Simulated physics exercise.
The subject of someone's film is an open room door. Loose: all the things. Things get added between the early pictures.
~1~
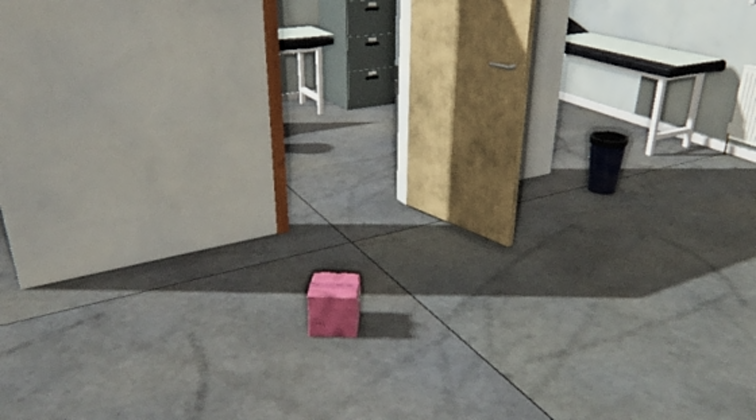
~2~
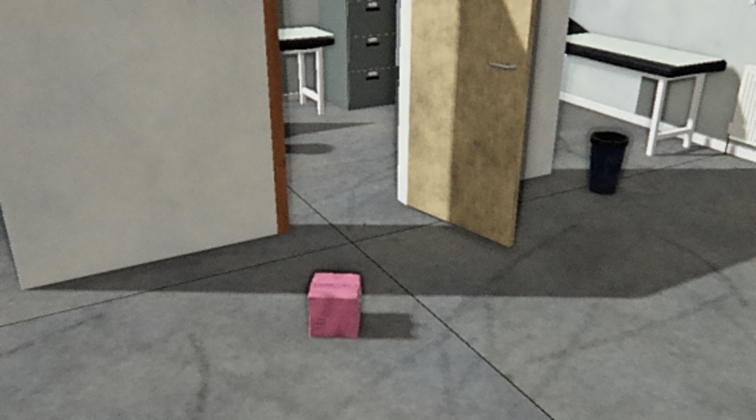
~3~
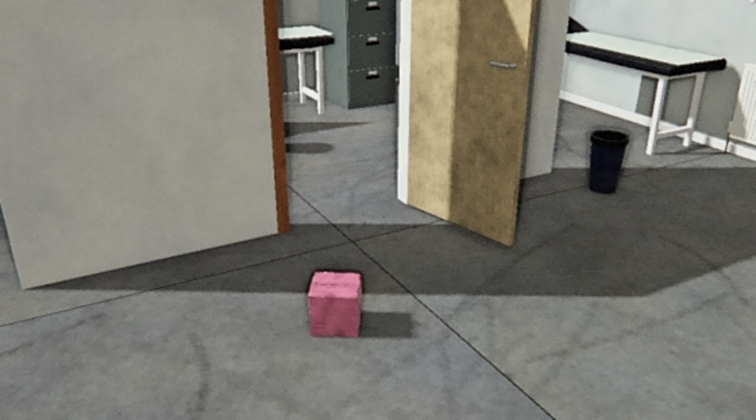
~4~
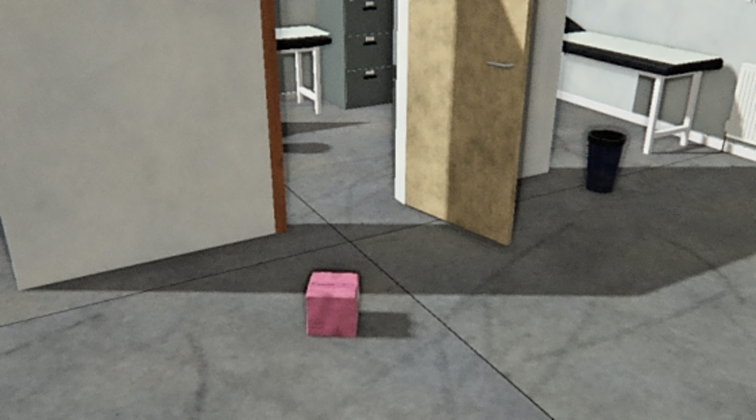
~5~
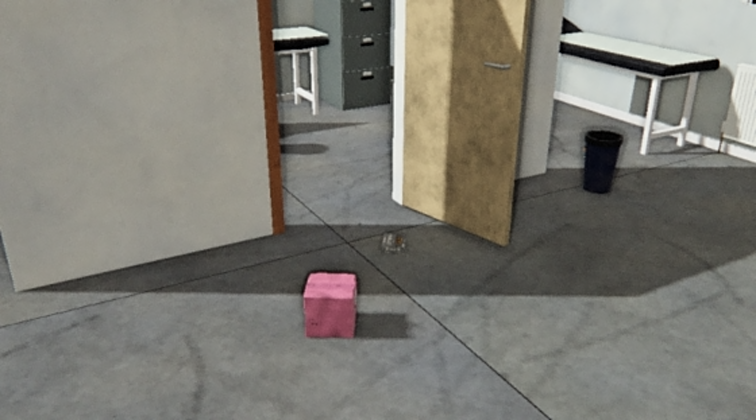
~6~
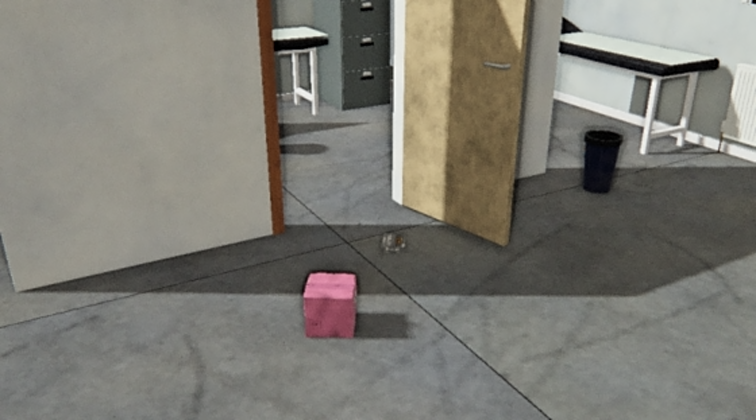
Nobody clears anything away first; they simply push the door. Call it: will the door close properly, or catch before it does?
Closes properly.
Then, 1.20 s later than the last frame, door at 72°.
Then, 1.80 s later than the last frame, door at 44°; grey packet moved about its own width near (363, 241).
Then, 2.20 s later than the last frame, door at 24°; grey packet moved well along near (333, 233).
Then, 2.60 s later than the last frame, door at 5°; grey packet moved well along near (312, 222).
When it is over, door at 0°; moved from the start, grey packet; pink parcel as before. End places, in pixels of the last picture, grey packet near (305, 216).
